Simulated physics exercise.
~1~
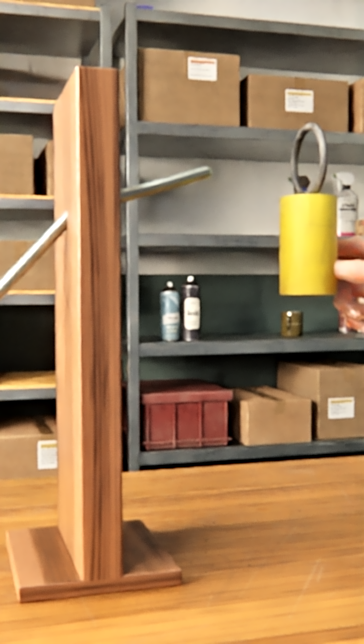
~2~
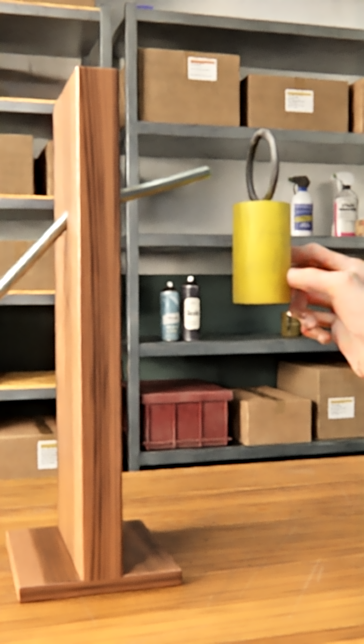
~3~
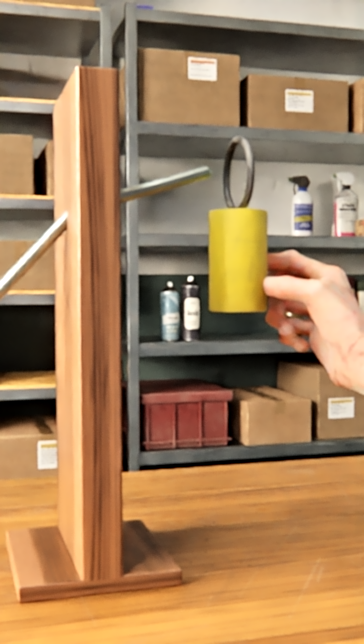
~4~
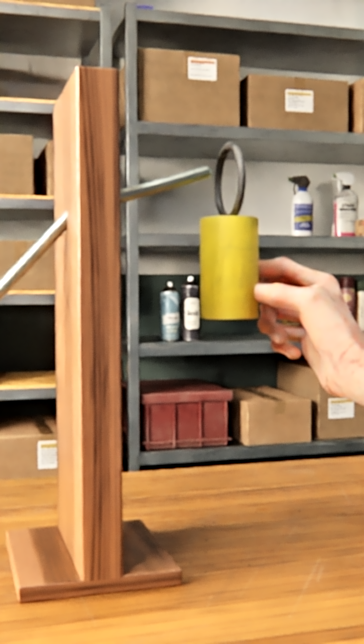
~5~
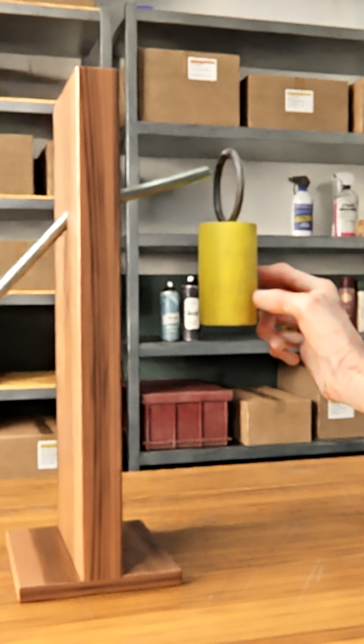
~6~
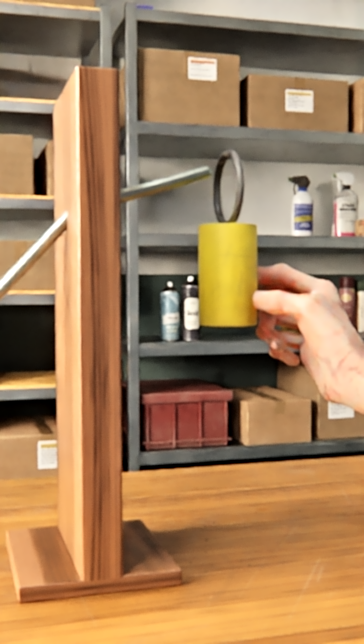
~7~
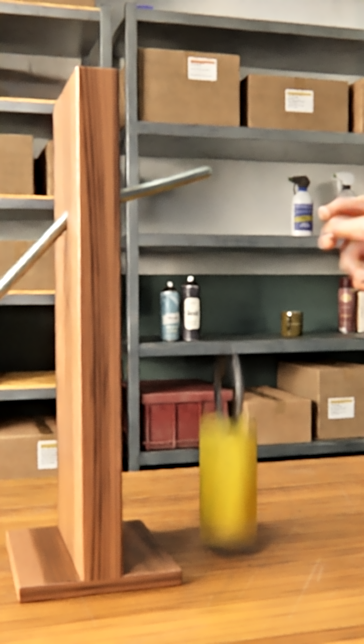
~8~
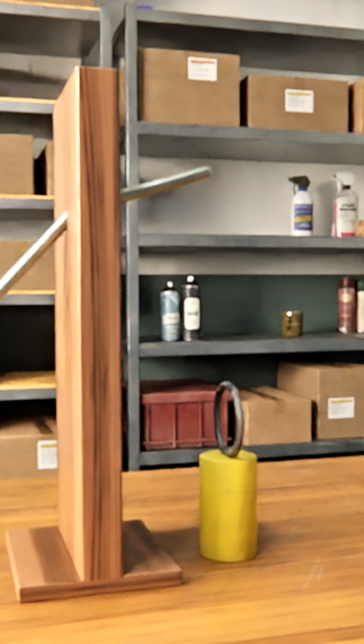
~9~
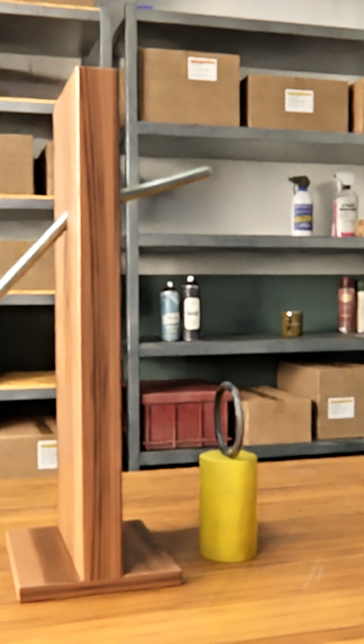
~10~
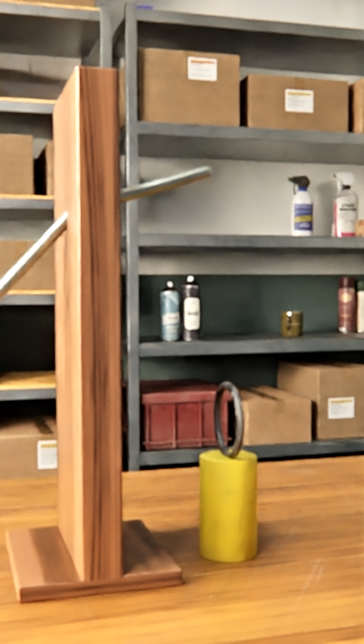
A hand moves a yellow lantern left toward a peg and releases it, dropping it onto the table.
